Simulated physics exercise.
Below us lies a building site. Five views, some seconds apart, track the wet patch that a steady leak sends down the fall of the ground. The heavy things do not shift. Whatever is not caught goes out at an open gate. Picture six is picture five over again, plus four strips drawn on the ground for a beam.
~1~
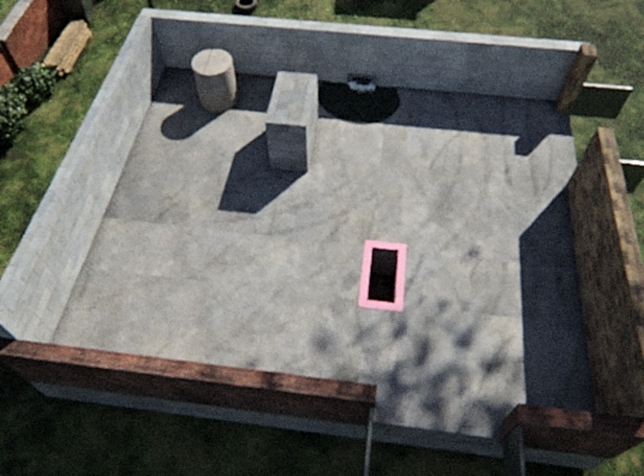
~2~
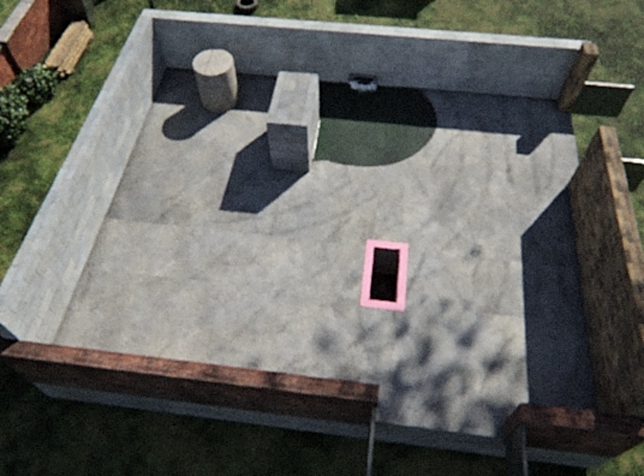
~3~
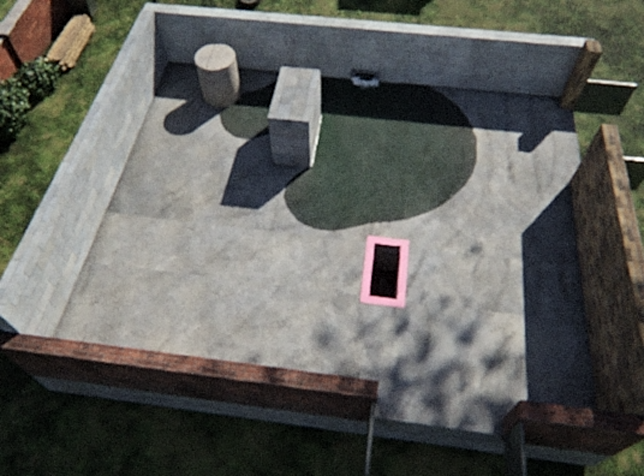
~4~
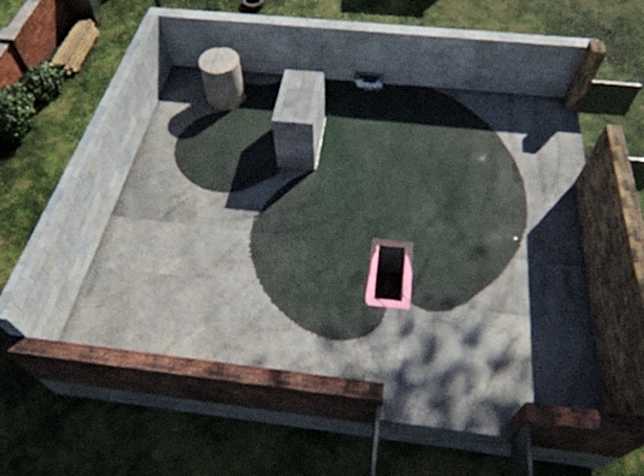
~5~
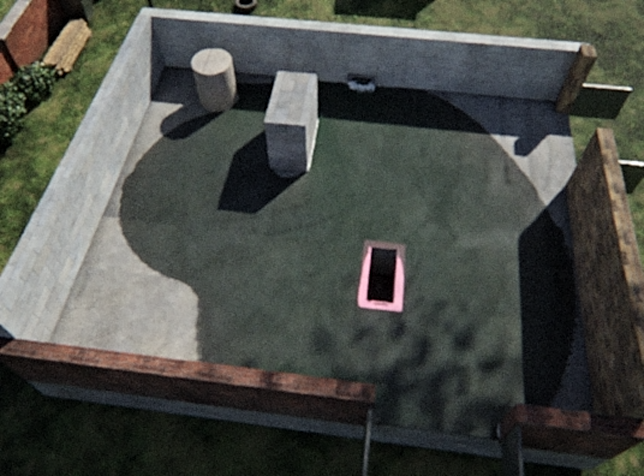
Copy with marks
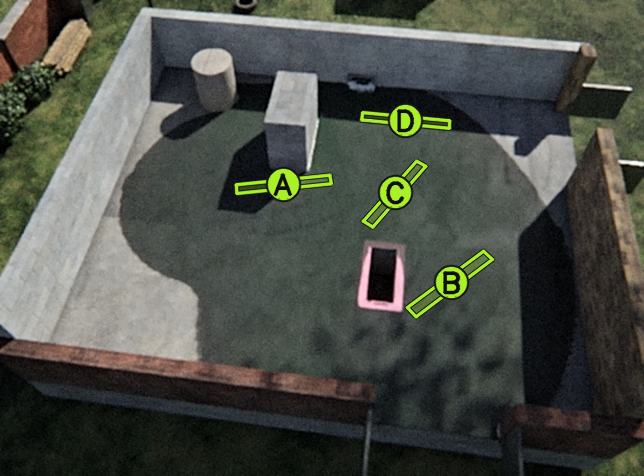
Dark water spreading from an outfall across a walled concrete yard, passing around a block and cylinder, then surrounding a pink-rimmed gully.
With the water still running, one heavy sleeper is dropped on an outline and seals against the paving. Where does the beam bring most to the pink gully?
Spot B.
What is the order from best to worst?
The order is B, A, D, C.
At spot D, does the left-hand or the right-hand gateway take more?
More leaves on the left.
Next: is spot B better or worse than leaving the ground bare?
Better.
On the marked copy, A from (236, 189) to (330, 179); B from (411, 312) to (487, 255); C from (368, 224) to (421, 163); D from (362, 116) to (449, 124).
For spot A, about 24 % of the stream runs into the pink gully, about 73 % out by the gates.
For spot B, about 38 % of the stream runs into the pink gully, about 58 % out by the gates.
For spot C, about 9 % of the stream runs into the pink gully, about 86 % out by the gates.
For spot D, about 14 % of the stream runs into the pink gully, about 82 % out by the gates.
